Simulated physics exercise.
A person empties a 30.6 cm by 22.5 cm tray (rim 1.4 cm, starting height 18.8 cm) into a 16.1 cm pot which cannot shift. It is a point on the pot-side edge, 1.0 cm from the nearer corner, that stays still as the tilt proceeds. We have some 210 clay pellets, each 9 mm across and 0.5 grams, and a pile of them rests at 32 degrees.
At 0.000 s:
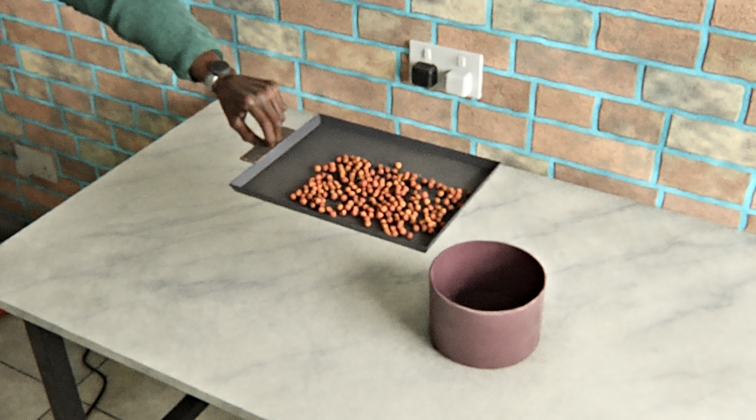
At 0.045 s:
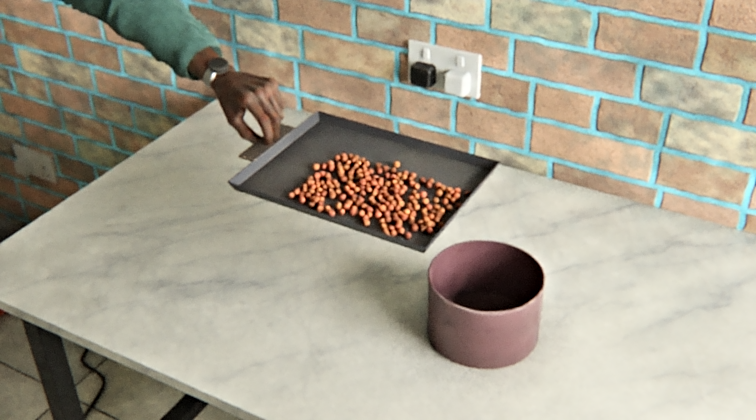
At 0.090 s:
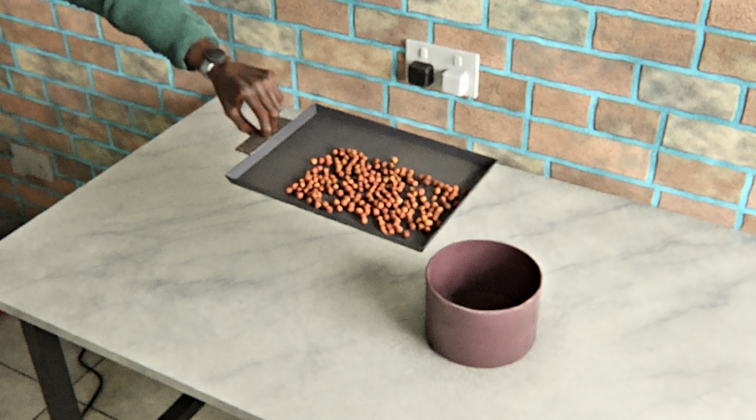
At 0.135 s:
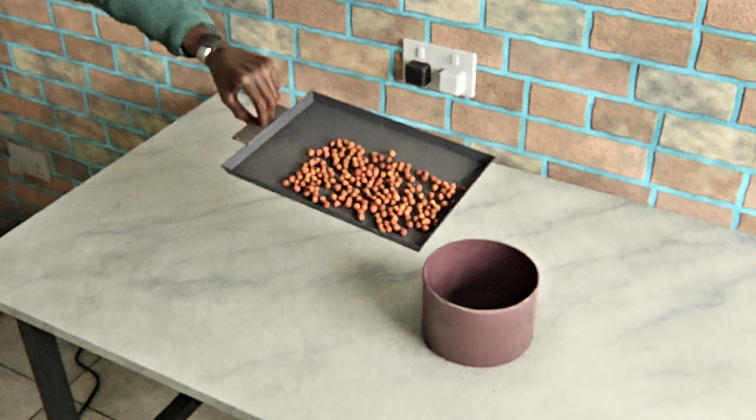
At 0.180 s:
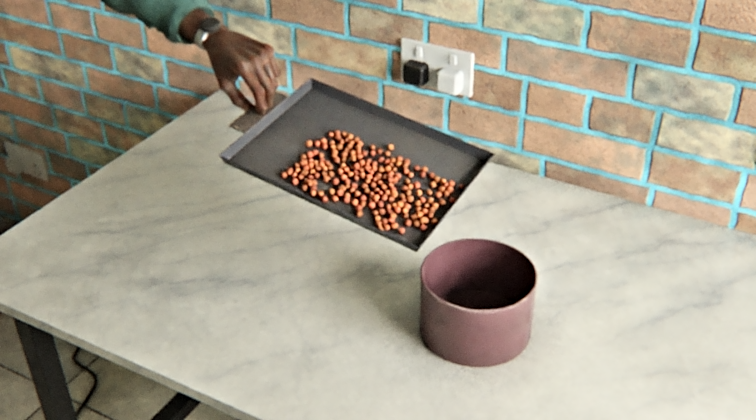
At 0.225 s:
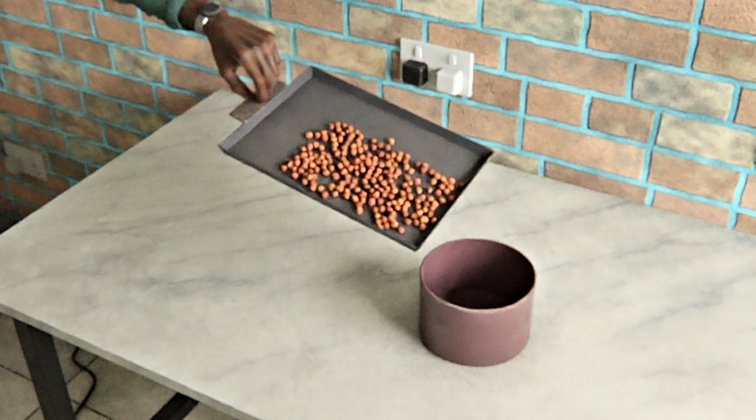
Dark tray of small orange-brown pellets tilting gradually as a hand raises its left end beside a maroon pot on a marble-patterned table.
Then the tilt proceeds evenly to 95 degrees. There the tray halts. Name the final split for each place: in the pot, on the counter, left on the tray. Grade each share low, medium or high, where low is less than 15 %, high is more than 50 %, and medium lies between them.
Shares - pot: Medium, counter: High, left on the tray: Low.
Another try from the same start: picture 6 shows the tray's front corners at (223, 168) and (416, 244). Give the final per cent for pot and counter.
Pot 0 % / counter 100 %.
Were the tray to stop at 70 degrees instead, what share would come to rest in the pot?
You'd end up with some 30 % in the pot.
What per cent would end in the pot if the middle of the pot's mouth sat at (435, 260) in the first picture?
With the pot there, close to 0 per cent.
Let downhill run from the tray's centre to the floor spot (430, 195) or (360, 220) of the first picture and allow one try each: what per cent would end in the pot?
Estimate: Some 70 % and some 0 % respectively.
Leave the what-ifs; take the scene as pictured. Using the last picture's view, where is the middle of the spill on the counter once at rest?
Roughly at pixel (451, 392) in the last view.
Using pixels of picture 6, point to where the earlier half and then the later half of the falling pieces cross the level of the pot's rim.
(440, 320) first, (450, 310) later, roughly.
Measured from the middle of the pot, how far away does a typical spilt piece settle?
Some 16 cm, give or take.
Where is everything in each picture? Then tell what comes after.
The first frame shows tray tilt 0 degrees, front corners at (235, 183) and (425, 244); middle of the pieces at (375, 196); pot at (488, 274).
The second frame shows tray tilt 1 degrees, front corners at (234, 181) and (424, 244); middle of the pieces at (374, 195).
The third frame shows tray tilt 3 degrees, front corners at (231, 175) and (422, 244); middle of the pieces at (372, 191).
The fourth frame shows tray tilt 6 degrees, front corners at (227, 165) and (419, 243), lowest corner right front; middle of the pieces at (369, 186).
The fifth frame shows tray tilt 10 degrees, front corners at (225, 155) and (418, 244), lowest corner right front; middle of the pieces at (367, 181).
The sixth frame shows tray tilt 13 degrees, front corners at (224, 145) and (417, 244), lowest corner right front; middle of the pieces at (367, 177); pot at (478, 272). The tray's pace is about 80 degrees a second.
After 0.71 s, tilt 53 degrees; the tray holds 100 %, the pot 0 %.
After 1.03 s, tilt 78 degrees; the tray holds 55 %, the pot 5 %.
After 1.44 s, tilt 95 degrees; the tray holds 0 %, the pot 35 %.
In the end, at 2.0 s, pot 35 %, counter 65 %, tray 0 %.
